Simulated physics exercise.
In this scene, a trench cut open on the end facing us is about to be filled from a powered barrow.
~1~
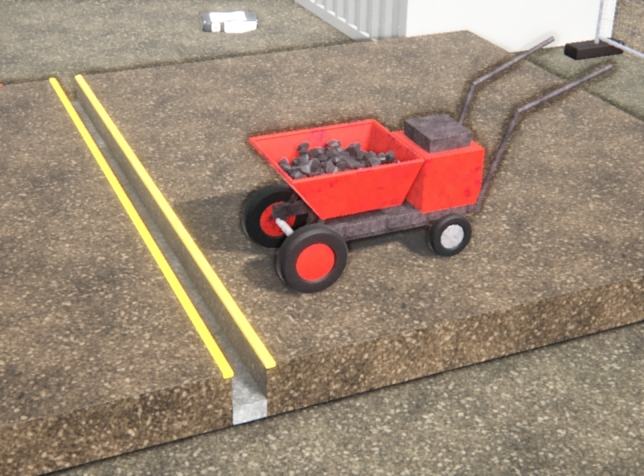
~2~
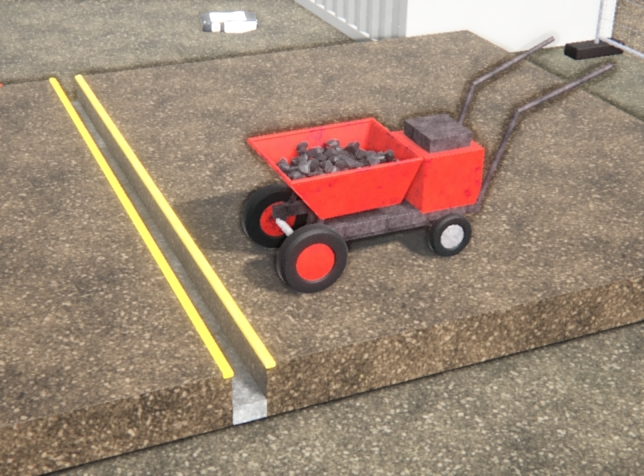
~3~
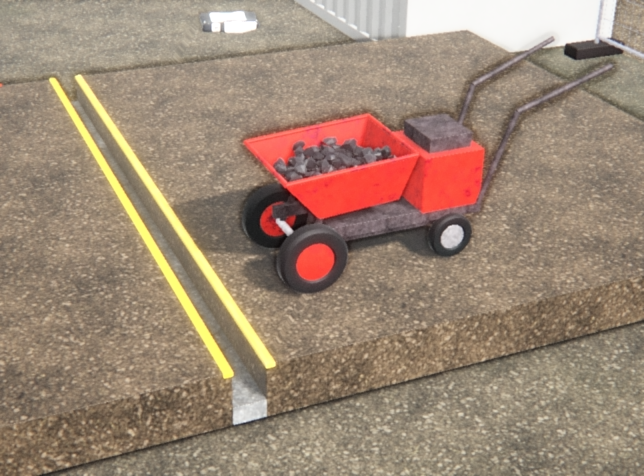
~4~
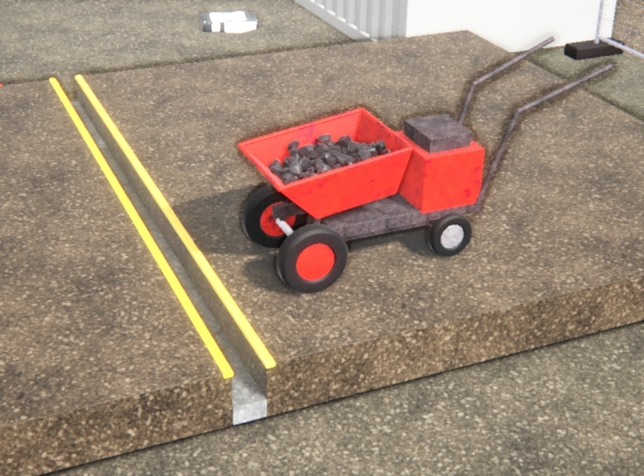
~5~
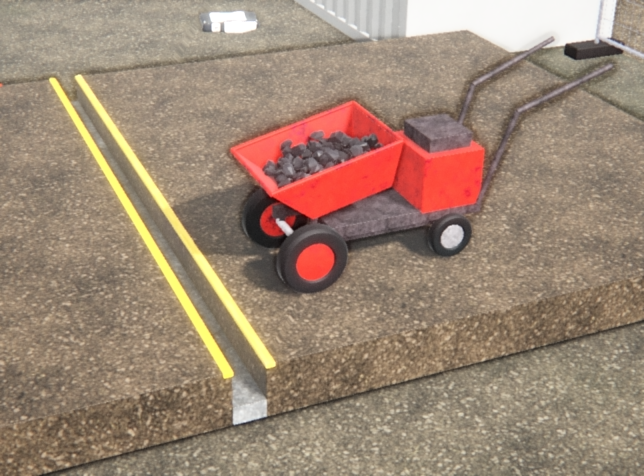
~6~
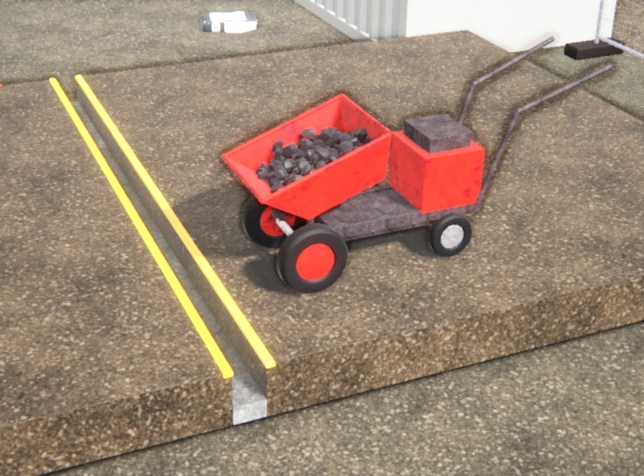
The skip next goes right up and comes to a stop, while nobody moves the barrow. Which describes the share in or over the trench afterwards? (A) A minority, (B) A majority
B.
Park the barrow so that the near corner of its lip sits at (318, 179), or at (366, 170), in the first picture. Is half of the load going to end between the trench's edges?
Lab note - position 1: A majority share; position 2: A minority share.
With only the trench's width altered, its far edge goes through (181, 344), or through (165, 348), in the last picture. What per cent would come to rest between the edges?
You'd get 100 in a hundred the first time and 100 in a hundred the second.
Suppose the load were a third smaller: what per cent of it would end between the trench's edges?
Roughly 70 percent of the load.
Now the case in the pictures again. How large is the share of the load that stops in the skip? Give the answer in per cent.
0 per cent, roughly.
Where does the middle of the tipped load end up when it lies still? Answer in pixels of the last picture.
Near (189, 297).
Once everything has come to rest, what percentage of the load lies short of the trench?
0 %.
Soon after the last picture, skip tipped steeply; all in the skip.
A little later, skip tipped right over; about two thirds in the skip; about a quarter in or heaped over the trench; about a quarter beyond it; a stray few falling.
Later still, skip tipped right over; a stray few in the skip; about two thirds in or heaped over the trench; about a third beyond it.
At rest, skip tipped right over; about two thirds in or heaped over the trench; about a third beyond it.
